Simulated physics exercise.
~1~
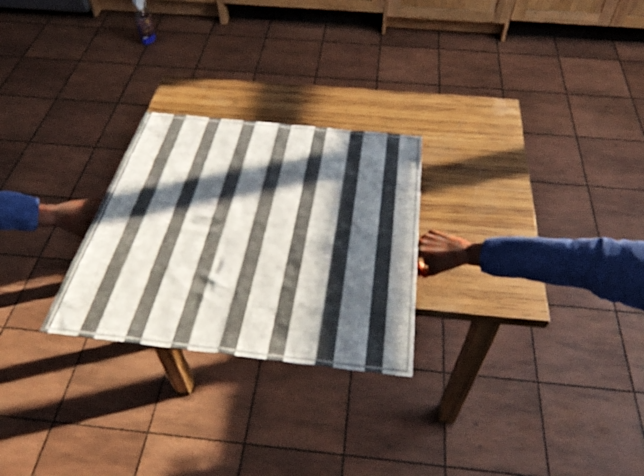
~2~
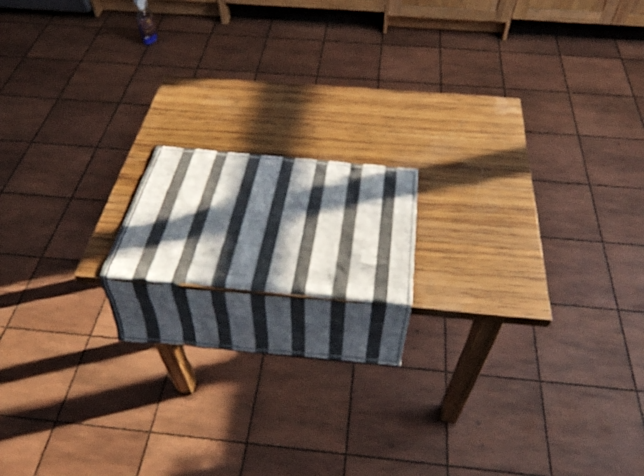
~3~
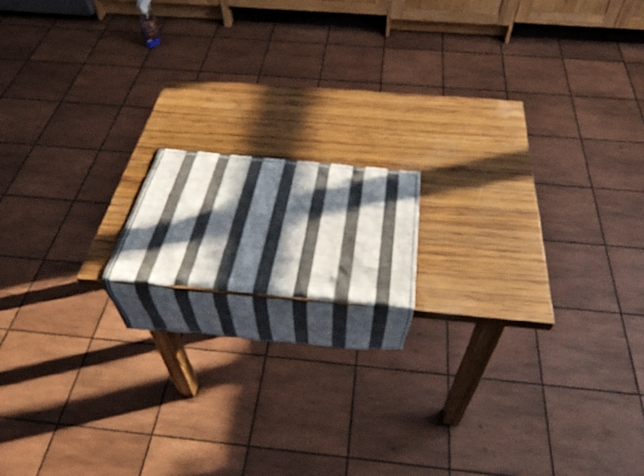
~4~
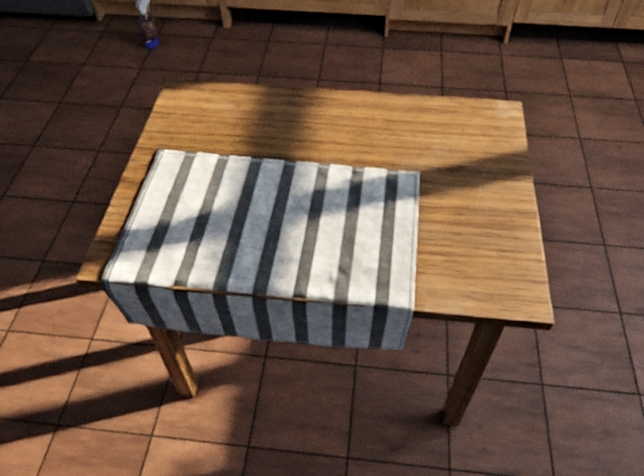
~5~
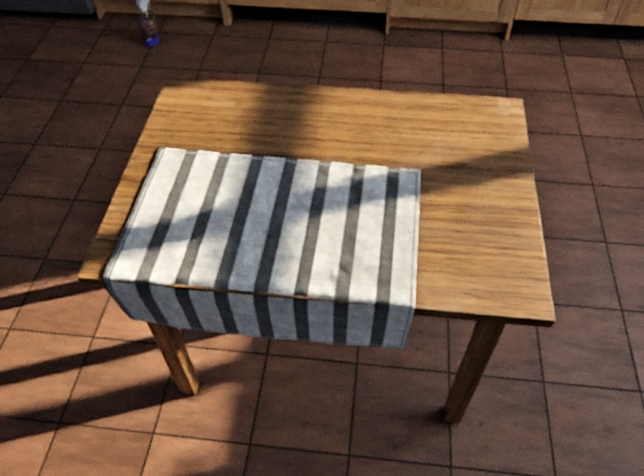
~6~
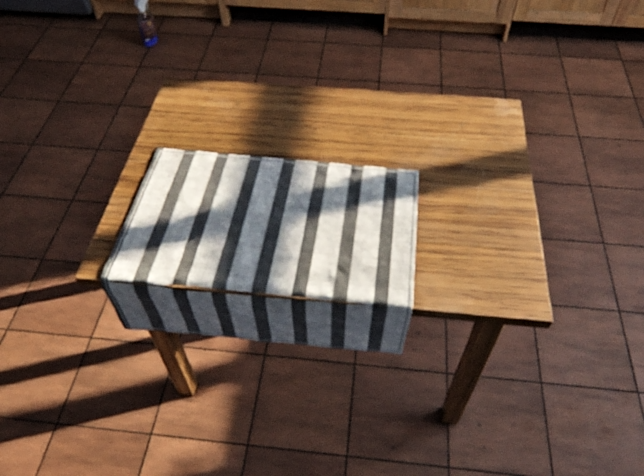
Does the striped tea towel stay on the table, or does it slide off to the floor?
The tea towel stays on the table, with its near part hanging over the front edge.
